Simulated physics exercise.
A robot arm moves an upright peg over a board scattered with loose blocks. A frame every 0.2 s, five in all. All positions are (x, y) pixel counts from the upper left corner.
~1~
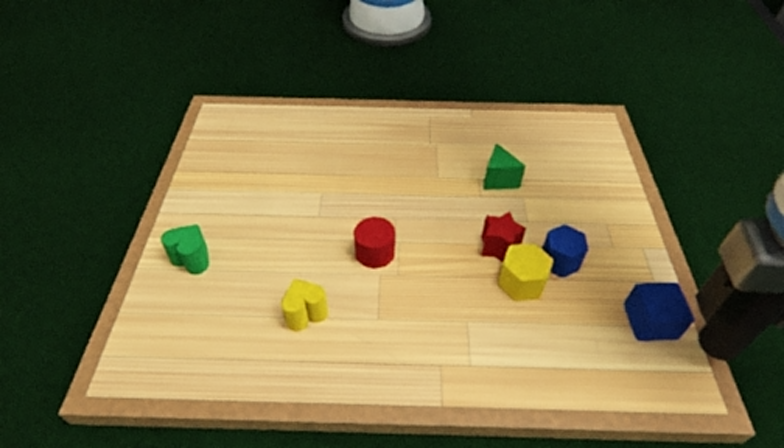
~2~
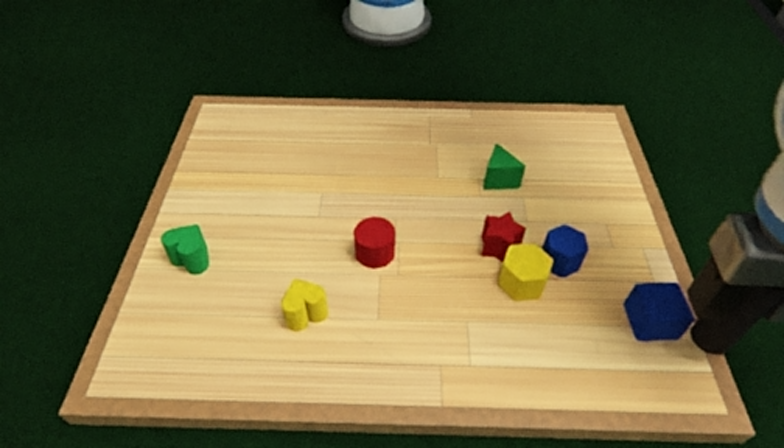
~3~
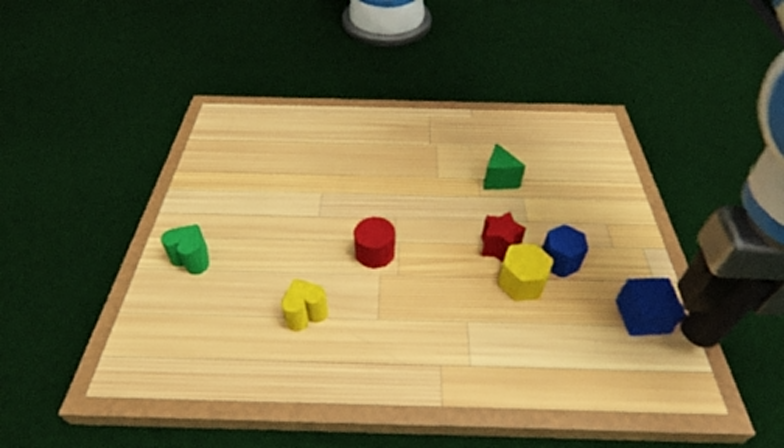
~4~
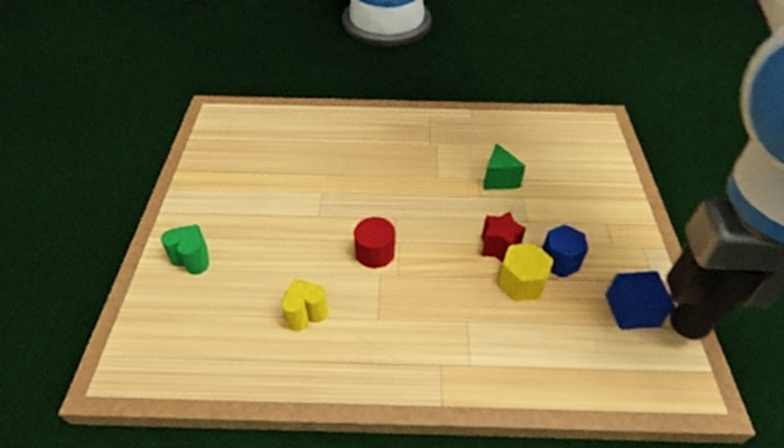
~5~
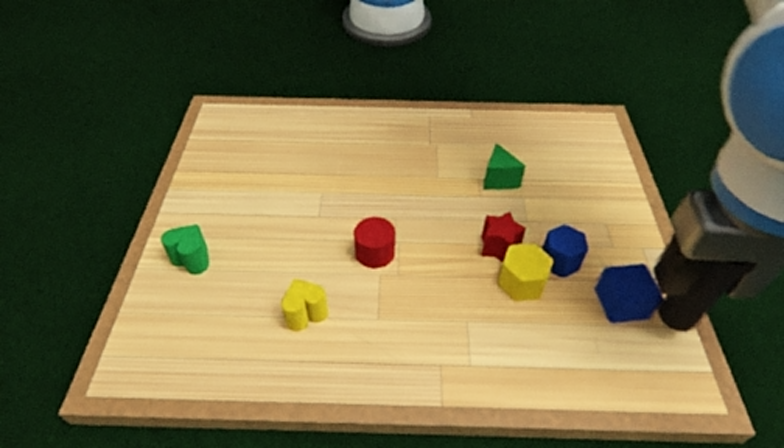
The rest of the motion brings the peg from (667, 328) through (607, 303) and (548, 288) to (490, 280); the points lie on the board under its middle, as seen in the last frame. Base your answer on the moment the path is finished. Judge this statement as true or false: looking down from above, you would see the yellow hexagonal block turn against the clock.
That statement is accurate.
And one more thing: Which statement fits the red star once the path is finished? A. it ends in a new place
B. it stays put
A
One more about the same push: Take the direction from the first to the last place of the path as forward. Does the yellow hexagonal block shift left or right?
Answer: Left.
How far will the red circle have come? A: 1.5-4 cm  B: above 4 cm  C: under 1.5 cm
That would be C.
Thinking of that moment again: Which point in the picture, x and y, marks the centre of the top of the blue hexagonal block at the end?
Its top centre lands on (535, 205).
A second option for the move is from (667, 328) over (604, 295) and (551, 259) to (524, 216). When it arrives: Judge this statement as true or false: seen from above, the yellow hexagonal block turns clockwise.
False - the claim does not hold.
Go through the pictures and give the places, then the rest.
The first frame shows lower end of the peg (718, 344), tops of blocks, red circle (375, 231), red star (504, 226), yellow hexagonal block (528, 261), blue hexagonal block (568, 240), blue four-sided block (665, 301).
The second frame shows peg (709, 338), blocks as before.
The third frame shows peg (700, 332), blue four-sided block (657, 296).
The fourth frame shows peg (689, 324), blue four-sided block (646, 289).
The fifth frame shows peg (677, 316), red circle (375, 231), red star (504, 226), yellow hexagonal block (528, 261), blue hexagonal block (568, 240), blue four-sided block (634, 282).
What follows on the original path. One third of the way, peg (614, 291); blue hexagonal block (547, 223), turned 25° clockwise; blue four-sided block (576, 255).
Two thirds of the way, peg (552, 275); red star (490, 218), turned 40° clockwise; yellow hexagonal block (493, 255), turned 60° anticlockwise; blue hexagonal block (536, 205), turned 60° clockwise; blue four-sided block (530, 234), turned 45° clockwise.
At the end, peg (493, 268); red circle not moved; red star (479, 206), turned 15° clockwise; yellow hexagonal block (455, 253), turned 65° anticlockwise; blue hexagonal block (536, 203), turned 65° clockwise; blue four-sided block (509, 230), turned 100° clockwise.
